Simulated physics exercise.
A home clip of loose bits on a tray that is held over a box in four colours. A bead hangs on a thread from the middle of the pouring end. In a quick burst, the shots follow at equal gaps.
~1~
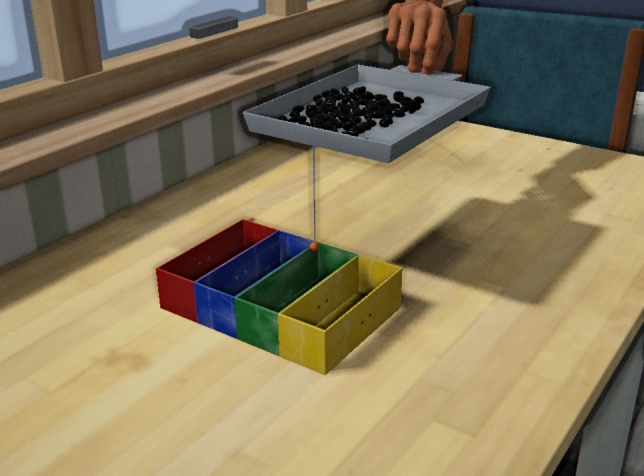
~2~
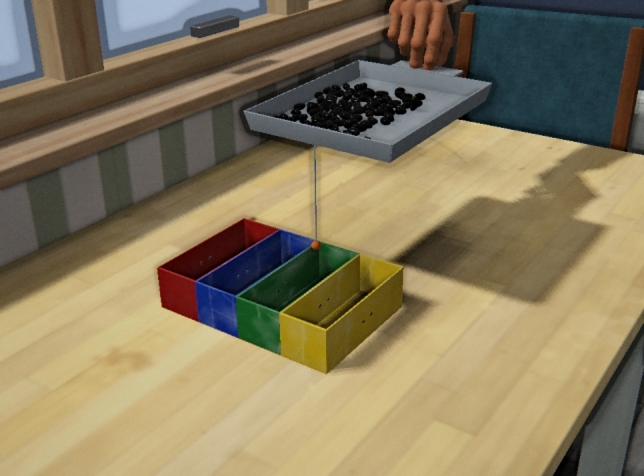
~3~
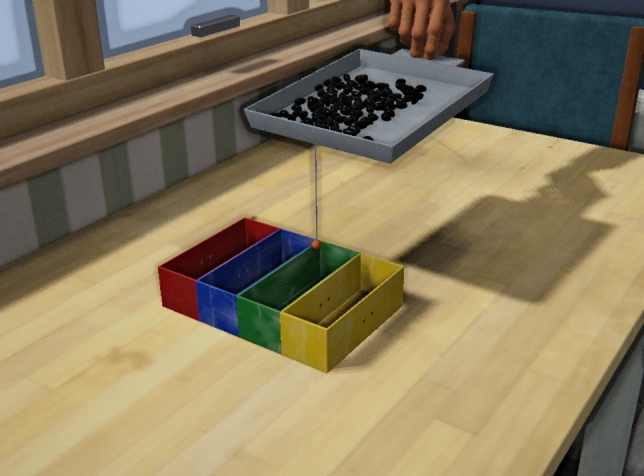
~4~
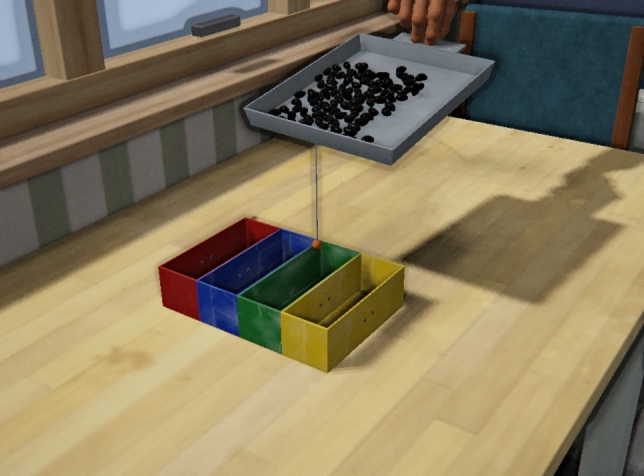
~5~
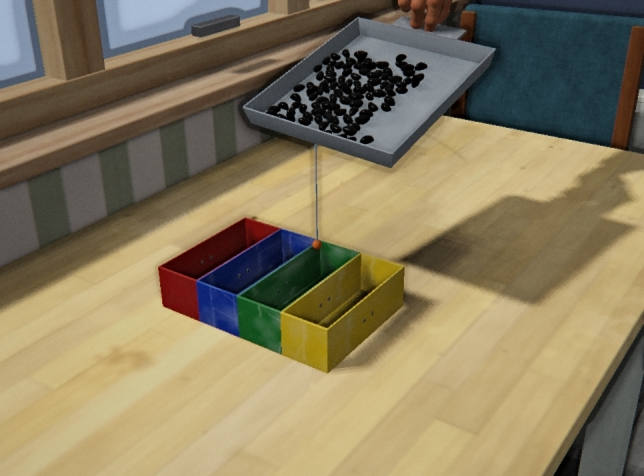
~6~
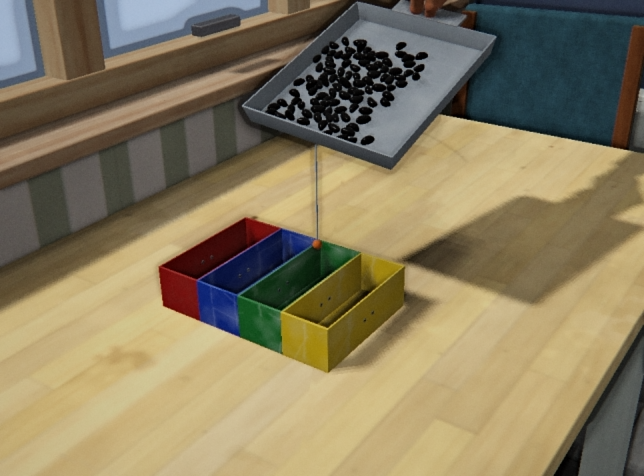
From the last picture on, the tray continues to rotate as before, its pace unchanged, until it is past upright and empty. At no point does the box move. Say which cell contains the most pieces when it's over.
It is the yellow cell.
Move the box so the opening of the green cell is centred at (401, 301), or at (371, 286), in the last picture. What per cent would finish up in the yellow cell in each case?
First placement: Some 0 %; second placement: Some 10 %.
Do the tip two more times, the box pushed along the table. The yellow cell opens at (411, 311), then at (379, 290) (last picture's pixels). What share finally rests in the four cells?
Close to 100 in a hundred, followed by close to 90 in a hundred.
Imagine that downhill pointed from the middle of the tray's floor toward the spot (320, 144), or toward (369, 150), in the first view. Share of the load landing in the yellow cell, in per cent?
In turn, 20 percent and then 60 percent.
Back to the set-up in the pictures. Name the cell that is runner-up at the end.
The one in second place is green.
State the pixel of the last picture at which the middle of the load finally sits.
Resting centre, last frame: Roughly (339, 328).
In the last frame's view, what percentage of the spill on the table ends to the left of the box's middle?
It comes to near 0 percent of the spill.
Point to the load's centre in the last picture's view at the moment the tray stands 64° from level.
I'd put the middle of the pieces at roughly (335, 111).
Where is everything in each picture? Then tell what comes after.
The first picture shows corners of the pouring end (249, 112) and (389, 143), level; middle of the load (345, 110), black beans; bead on its thread (315, 246); red cell (177, 291); blue cell (216, 306); green cell (257, 323); yellow cell (302, 340).
The second picture shows corners of the pouring end (250, 111) and (390, 142), level; middle of the load (346, 107).
The third picture shows corners of the pouring end (250, 109) and (391, 144), tipped barely, lowest at the right corner; middle of the load (347, 102).
The fourth picture shows corners of the pouring end (250, 107) and (391, 147), tipped a little, lowest at the right corner; middle of the load (347, 95).
The fifth picture shows corners of the pouring end (249, 106) and (390, 150), tipped a little, lowest at the right corner; middle of the load (346, 89).
The sixth picture shows corners of the pouring end (248, 105) and (390, 153), tipped clearly, lowest at the right corner; middle of the load (345, 83), just a few on the move; red cell (180, 289); blue cell (219, 305); green cell (260, 321); yellow cell (305, 338).
Just after the last frame, tray tipped steeply; almost all on the tray; just a few falling or outside the box.
A moment on, tray tipped past a quarter turn; roughly two thirds on the tray; about a tenth in the yellow cell; just a few in the green cell; roughly a third falling or outside the box.
Further on, tray tipped past a quarter turn; roughly half in the yellow cell; roughly a quarter in the green cell; just a few in the blue cell; roughly a quarter falling or outside the box.
When it is over, tray tipped past a quarter turn; roughly half in the yellow cell; roughly a quarter in the green cell; just a few in the blue cell; not one in the red cell; roughly a quarter outside the box.
